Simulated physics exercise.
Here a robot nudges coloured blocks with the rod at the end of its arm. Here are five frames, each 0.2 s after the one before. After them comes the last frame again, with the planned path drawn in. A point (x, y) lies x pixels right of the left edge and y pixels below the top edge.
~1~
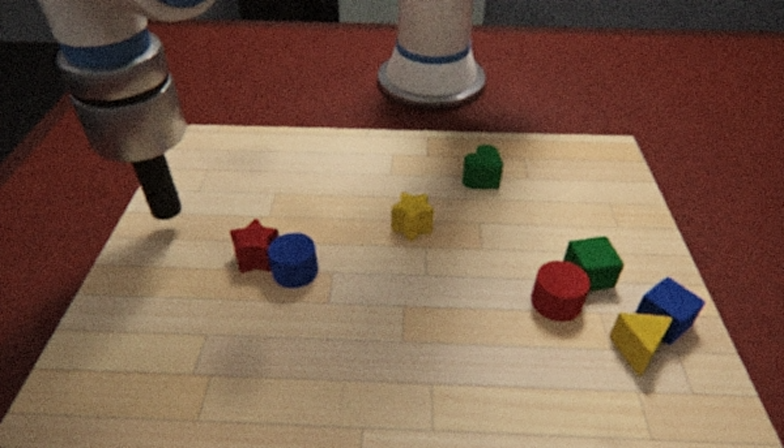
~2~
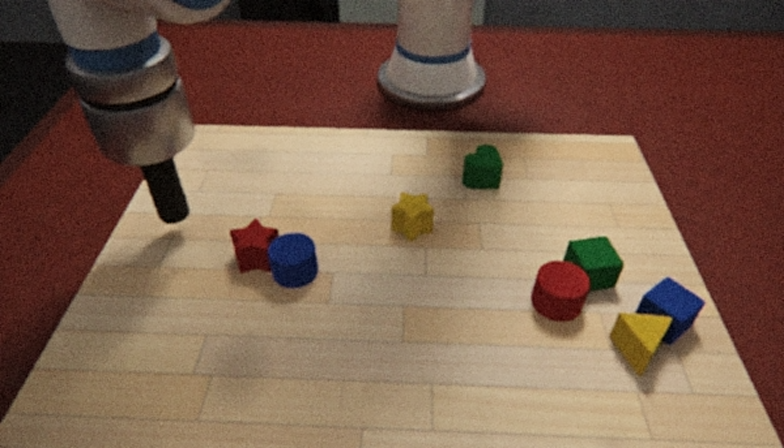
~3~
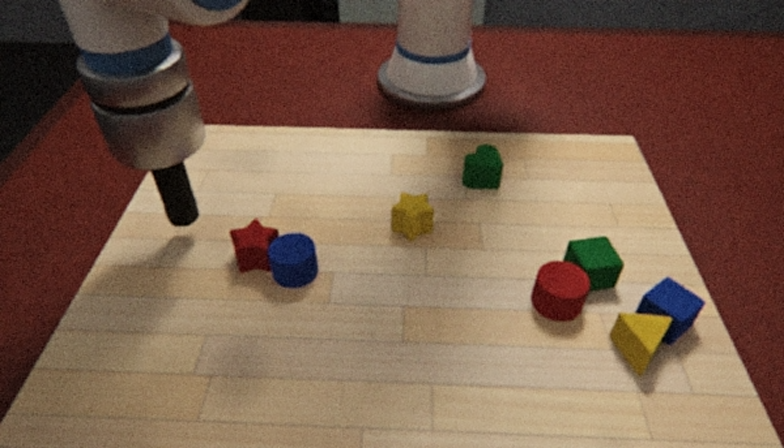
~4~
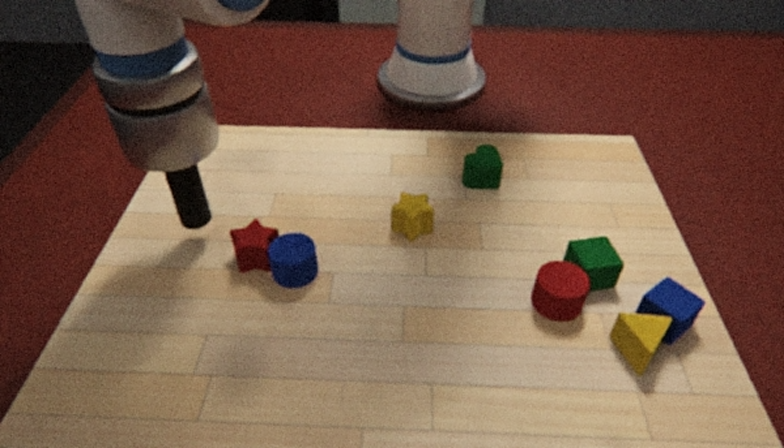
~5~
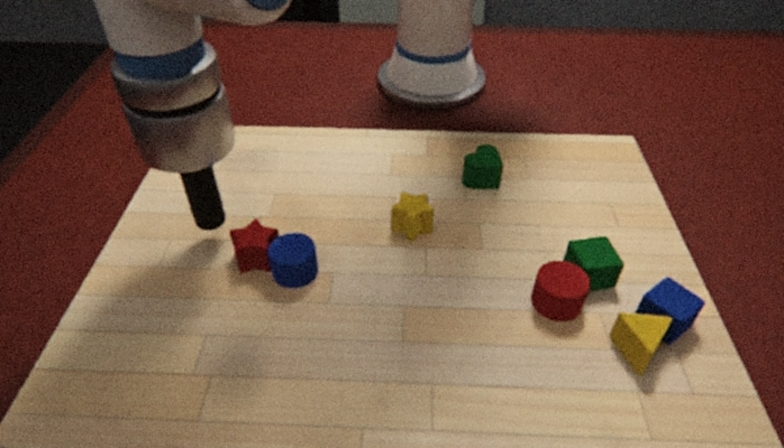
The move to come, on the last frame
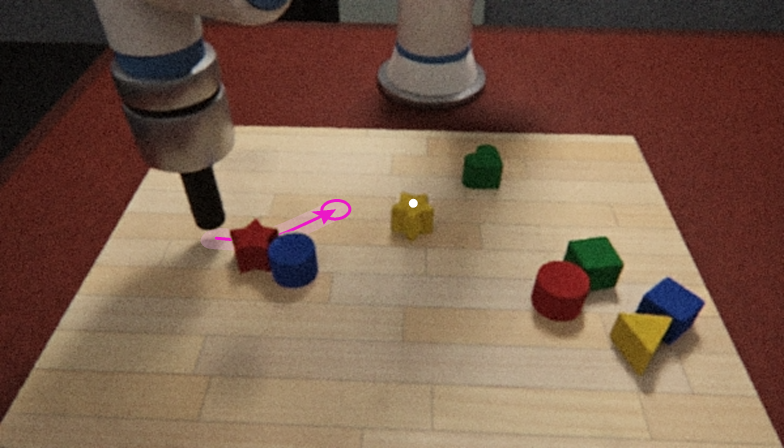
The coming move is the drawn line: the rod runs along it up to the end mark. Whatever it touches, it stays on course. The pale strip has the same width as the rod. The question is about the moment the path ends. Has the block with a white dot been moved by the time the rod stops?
That would be a no.
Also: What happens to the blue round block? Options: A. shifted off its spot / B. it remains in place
A
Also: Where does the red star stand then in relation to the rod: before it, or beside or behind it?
Looking at the end of the path, the red star has slipped free of the rod.
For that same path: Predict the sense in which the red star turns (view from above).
It makes a clockwise turn.
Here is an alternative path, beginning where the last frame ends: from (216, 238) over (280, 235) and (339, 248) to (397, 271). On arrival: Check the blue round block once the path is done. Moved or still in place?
Here's my answer: The blue round block gets displaced.
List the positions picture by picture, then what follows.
Tip of the rod (167, 211), middles of tops, red star (253, 234), blue round block (291, 248), yellow star (413, 203), in the first picture.
Rod (175, 215), nothing pushed, in the second picture.
Rod (185, 218), nothing pushed, in the third picture.
Rod (197, 220), nothing pushed, in the fourth picture.
Rod (211, 221), red star (253, 234), blue round block (291, 248), yellow star (413, 203), in the fifth picture.
The line goes from (216, 238) via (259, 240) and (300, 226), ending at (336, 210); the dot is on the yellow star.
The first path, step by step. One third of the way, rod (257, 223); red star (262, 236), turned 20° clockwise; blue round block (296, 251).
Two thirds of the way, rod (298, 209); red star (269, 235), turned 35° clockwise; blue round block (300, 255).
At the end, rod (334, 193); red star (269, 235), turned 35° clockwise; blue round block (300, 255); yellow star unmoved.
